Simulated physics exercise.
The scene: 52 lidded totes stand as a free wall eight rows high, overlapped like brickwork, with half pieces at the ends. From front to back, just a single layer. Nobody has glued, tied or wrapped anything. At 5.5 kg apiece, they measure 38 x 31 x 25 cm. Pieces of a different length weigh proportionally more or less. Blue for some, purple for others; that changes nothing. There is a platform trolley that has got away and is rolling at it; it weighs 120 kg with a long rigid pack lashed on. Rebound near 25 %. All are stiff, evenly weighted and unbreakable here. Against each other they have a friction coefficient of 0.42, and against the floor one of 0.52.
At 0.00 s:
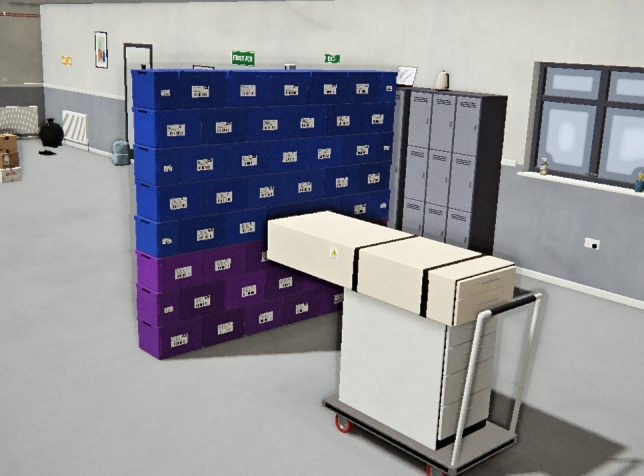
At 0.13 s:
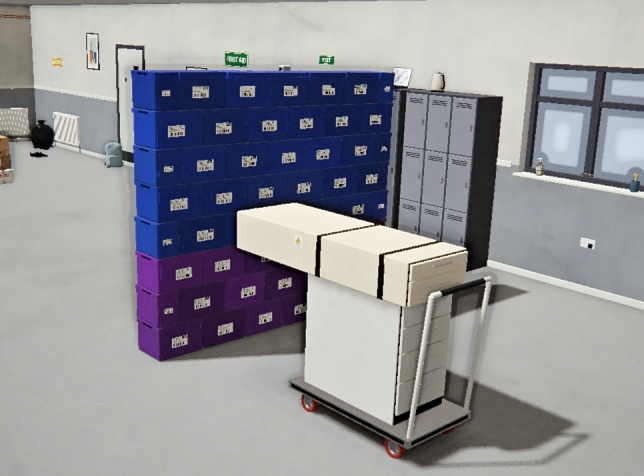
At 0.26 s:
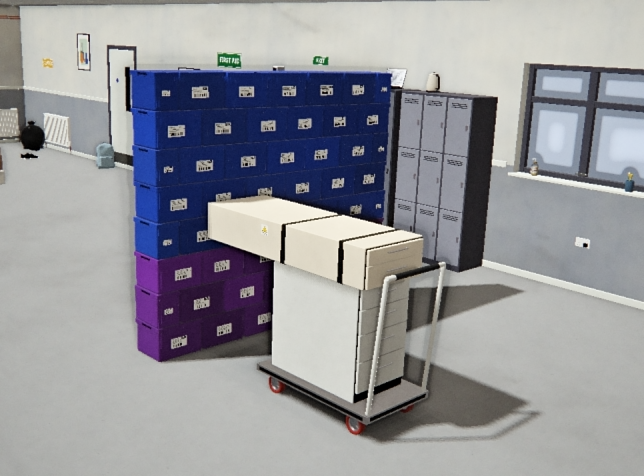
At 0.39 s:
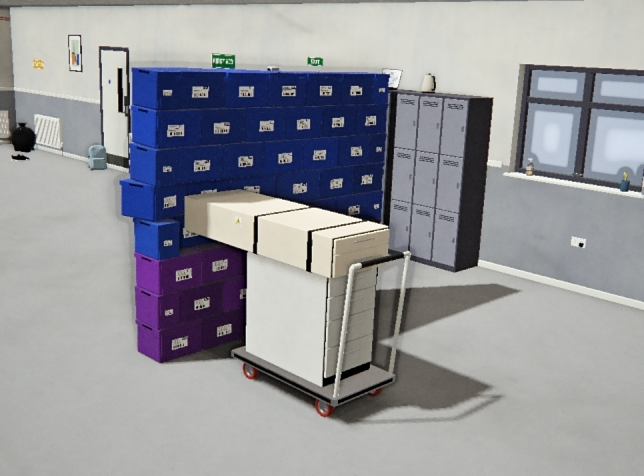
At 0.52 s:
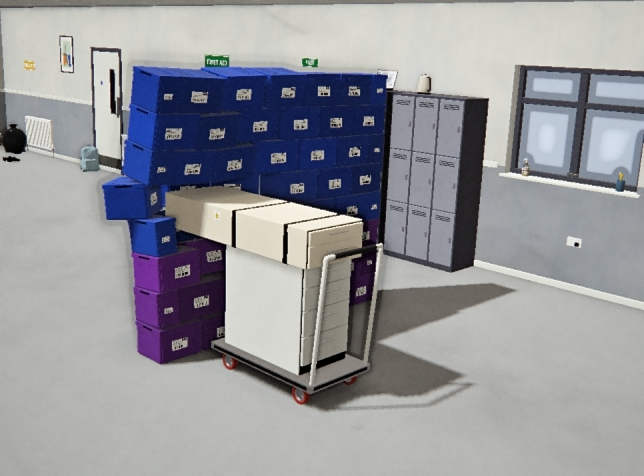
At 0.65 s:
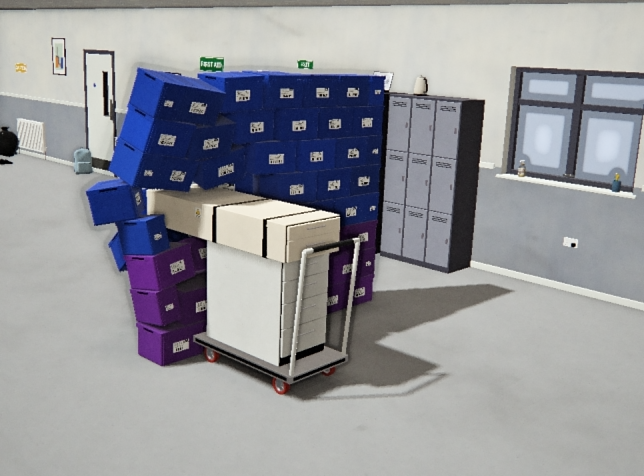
A wall of blue and purple totes buckles and leans as a loaded trolley rolls into it.
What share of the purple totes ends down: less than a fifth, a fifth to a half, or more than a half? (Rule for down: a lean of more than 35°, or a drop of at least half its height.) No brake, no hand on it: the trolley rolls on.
The share is less than a fifth.
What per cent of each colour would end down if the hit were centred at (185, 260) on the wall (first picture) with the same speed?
Purple 10%, blue 40%.
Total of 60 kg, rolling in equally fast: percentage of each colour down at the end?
The split would be purple 20, then blue 60 per cent.
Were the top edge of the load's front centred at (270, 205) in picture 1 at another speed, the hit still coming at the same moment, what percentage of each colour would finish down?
Then purple 20, blue 60 per cent.
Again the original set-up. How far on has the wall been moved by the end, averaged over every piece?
Around 25 centimetres.
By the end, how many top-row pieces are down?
3.
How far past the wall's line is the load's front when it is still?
I'd say around 85 cm, more or less.
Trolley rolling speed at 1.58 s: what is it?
About 0.1 m/s.
Around 0.94 s, load 83 cm past the wall's line, still rolling; 1 of the 19 purple totes down (9 of 52 in all colours); top purple tote displaced 32 mm; top blue tote tipped 41°, 29 cm lower.
Around 1.58 s, load 85 cm past the wall's line, still rolling; 1 of the 19 purple totes down (13 of 52 in all colours); top purple tote displaced 34 mm; top blue tote on its side.
Finally (4.4 s), load 84 cm past the wall's line, stopped; 1 of the 19 purple totes down (14 of 52 in all colours); top purple tote displaced 33 mm; top blue tote upside down. That is 5 per cent. Seen by the last camera, middles, top purple tote near (284, 246), top blue tote near (52, 384).
